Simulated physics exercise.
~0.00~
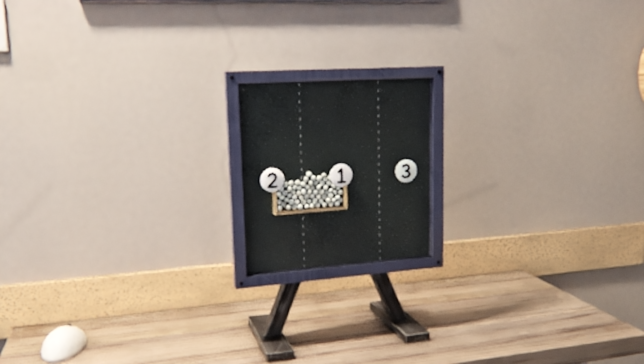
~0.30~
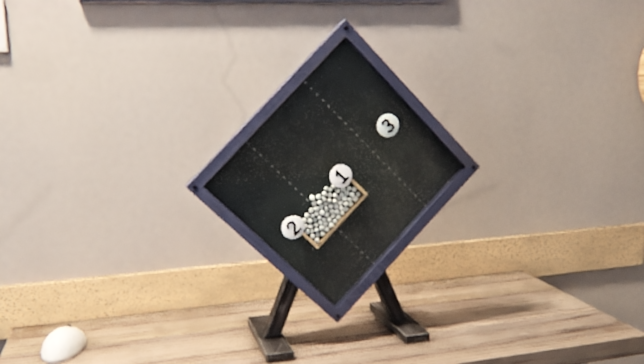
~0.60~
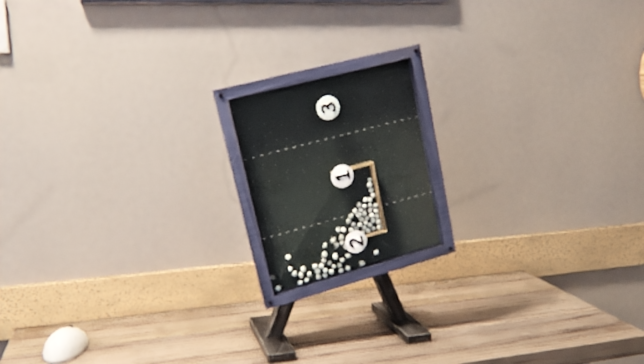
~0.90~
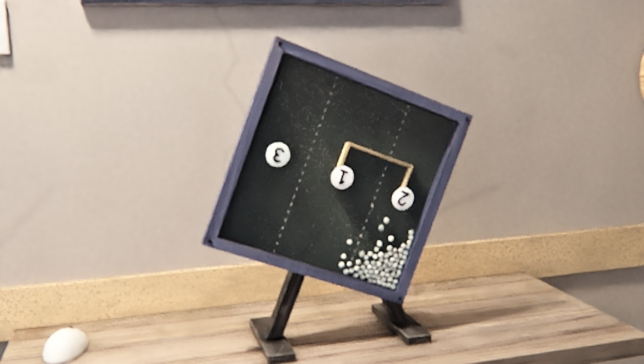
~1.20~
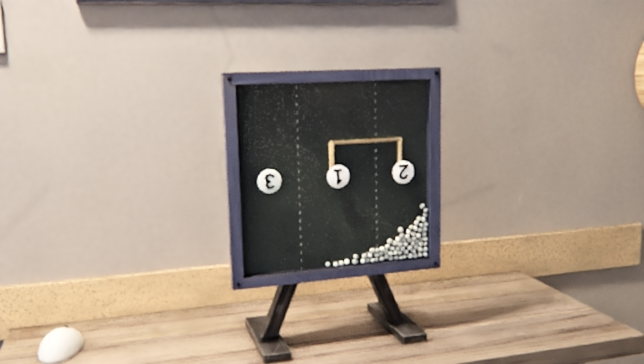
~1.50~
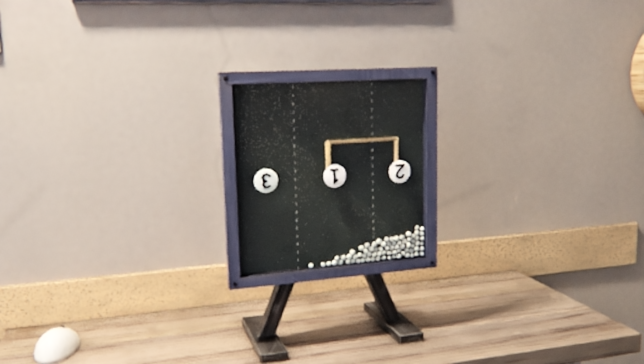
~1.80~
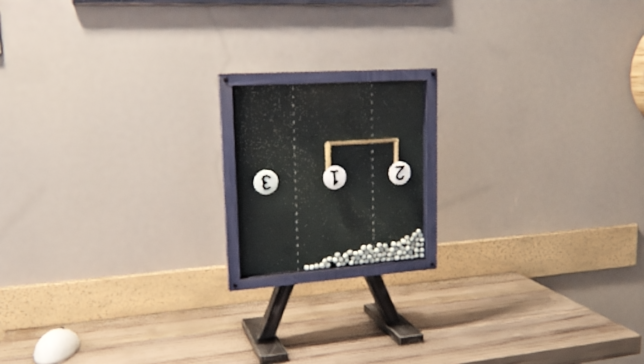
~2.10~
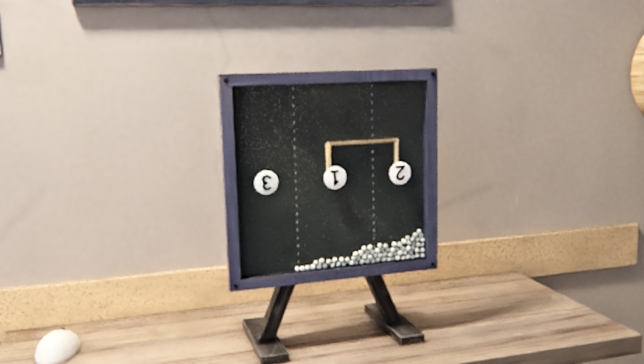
In the video, a square dark box with a blue frame turns anticlockwise on its stand until it is upside down, spilling small white beads from an inner tray. They tumble to the lower right, then spread leftward along the bottom, ending in a slope highest at the right.
